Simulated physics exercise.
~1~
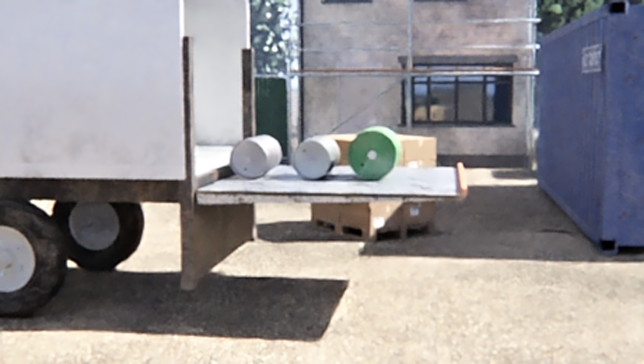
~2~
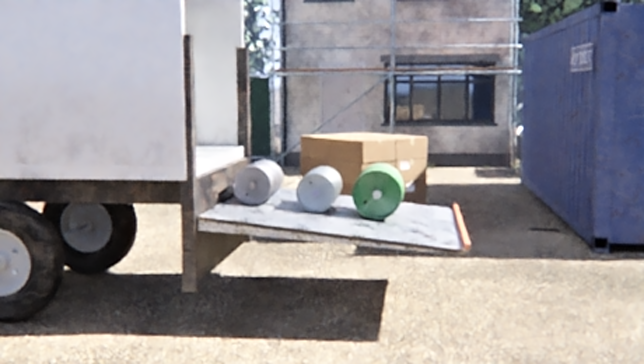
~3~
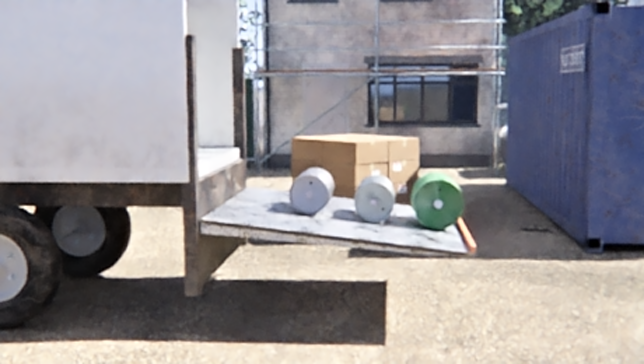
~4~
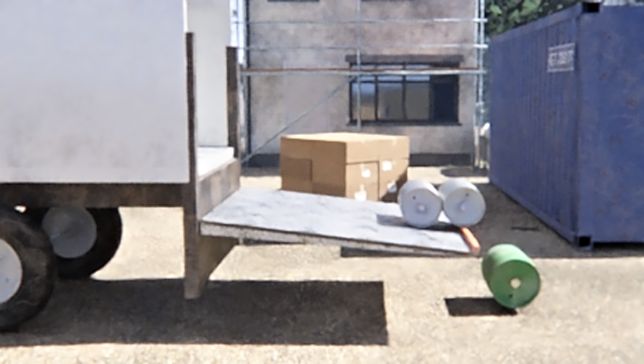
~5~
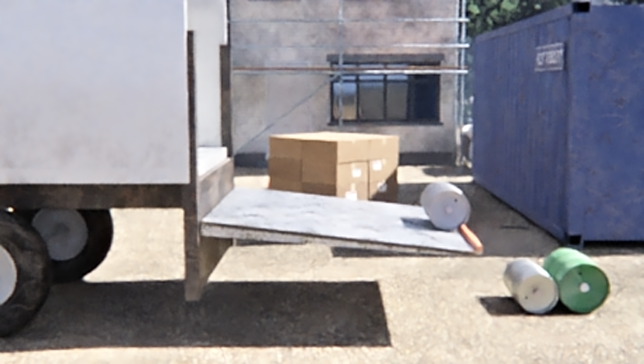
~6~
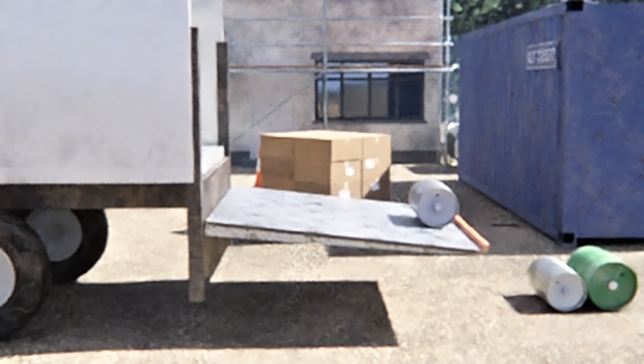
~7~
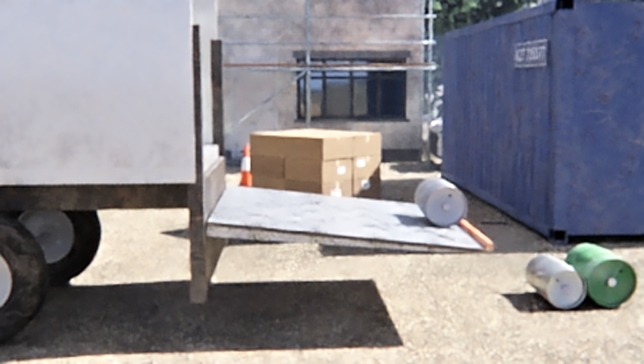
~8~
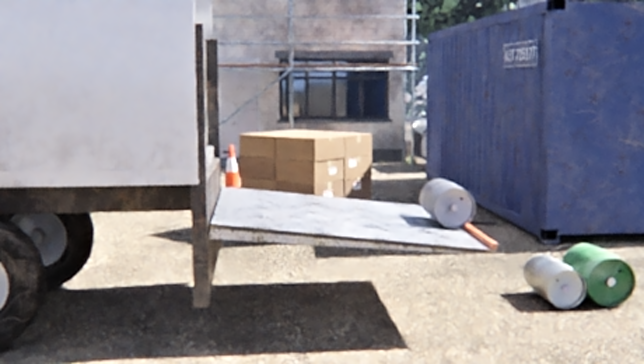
To begin with, three drums, two grey and one green, sit in a row on the raised tail-lift of a lorry, with cardboard boxes, a scaffolded building and a blue container behind. The plate drops a little and tips down at its outer edge, and the drums start rolling right. The green one leads, goes over the stop at the edge and falls to the ground. A grey one follows it over and lands beside it, and the pair move slightly further right. At the end both lie still on the ground, while the last grey drum rests against the stop.
